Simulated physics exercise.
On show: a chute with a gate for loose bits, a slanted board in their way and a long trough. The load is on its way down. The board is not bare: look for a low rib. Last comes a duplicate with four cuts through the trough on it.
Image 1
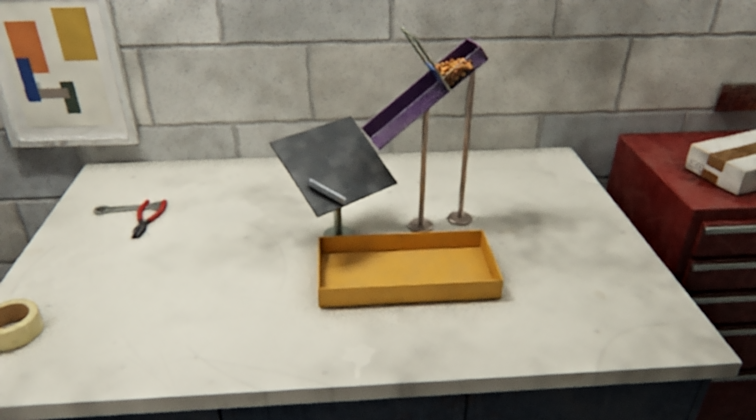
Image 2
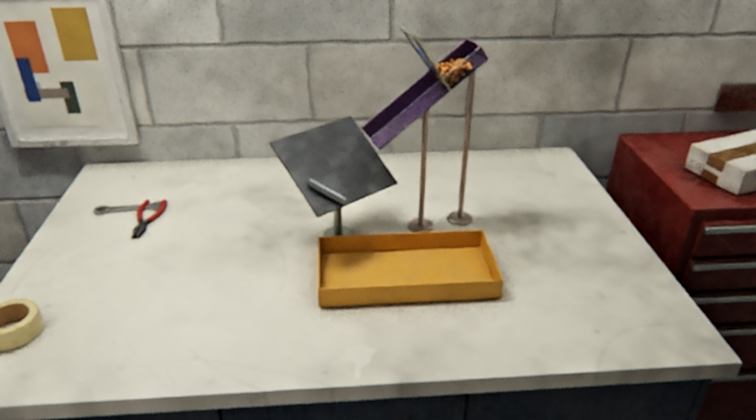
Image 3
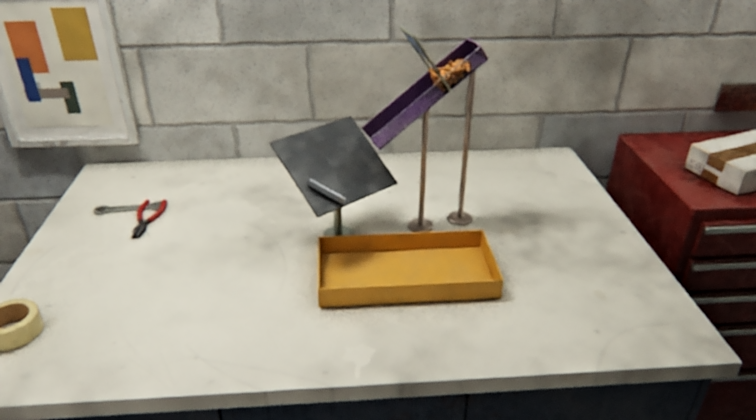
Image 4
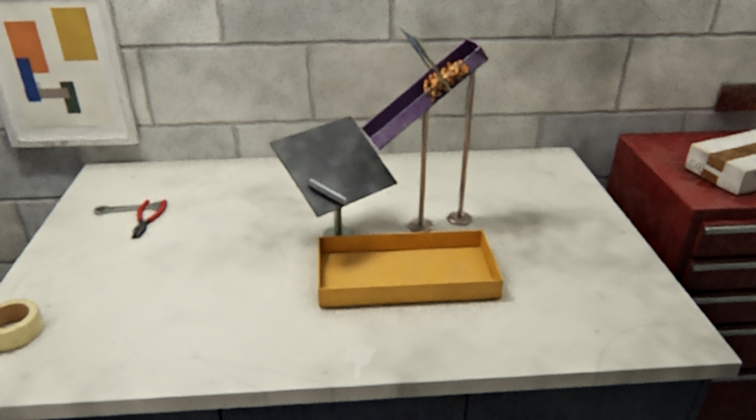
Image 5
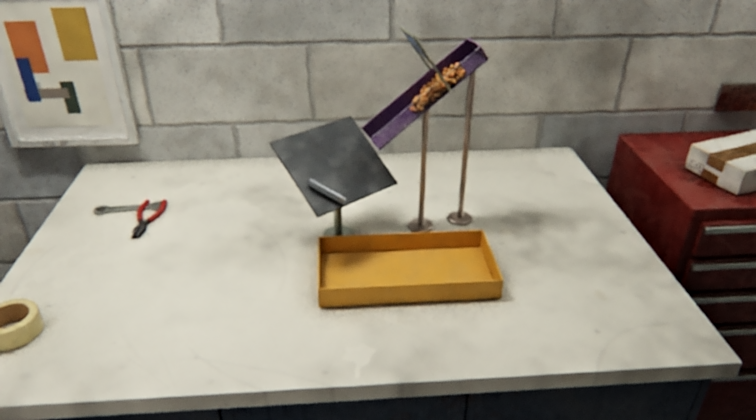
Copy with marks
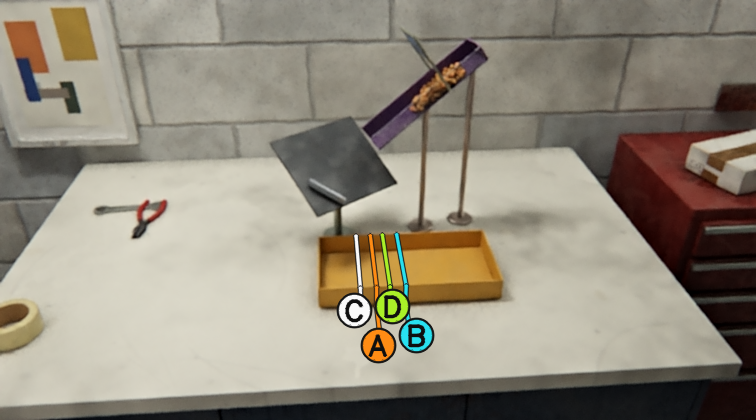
A purple chute sloped down toward a tilted dark board beside an orange trough on a pale table, and a clump of small brown bits slid slowly partway down it, spreading out a little.
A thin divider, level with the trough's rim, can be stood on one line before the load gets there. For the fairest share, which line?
It is A.
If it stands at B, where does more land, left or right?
The left side.
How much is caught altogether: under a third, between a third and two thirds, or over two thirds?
About that: Over two thirds.
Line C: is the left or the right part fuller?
The right side.
On the marked copy, line A crosses the front rim at (376, 286); line B crosses the front rim at (406, 285); line C crosses the front rim at (360, 287); line D crosses the front rim at (390, 285).
For line A, of what is caught, about two thirds on the left of the divider, about a third on the right.
For line B, of what is caught, nearly all on the left of the divider, a stray few on the right.
For line C, of what is caught, a small part on the left of the divider, nearly all on the right.
For line D, of what is caught, most on the left of the divider, a small part on the right.
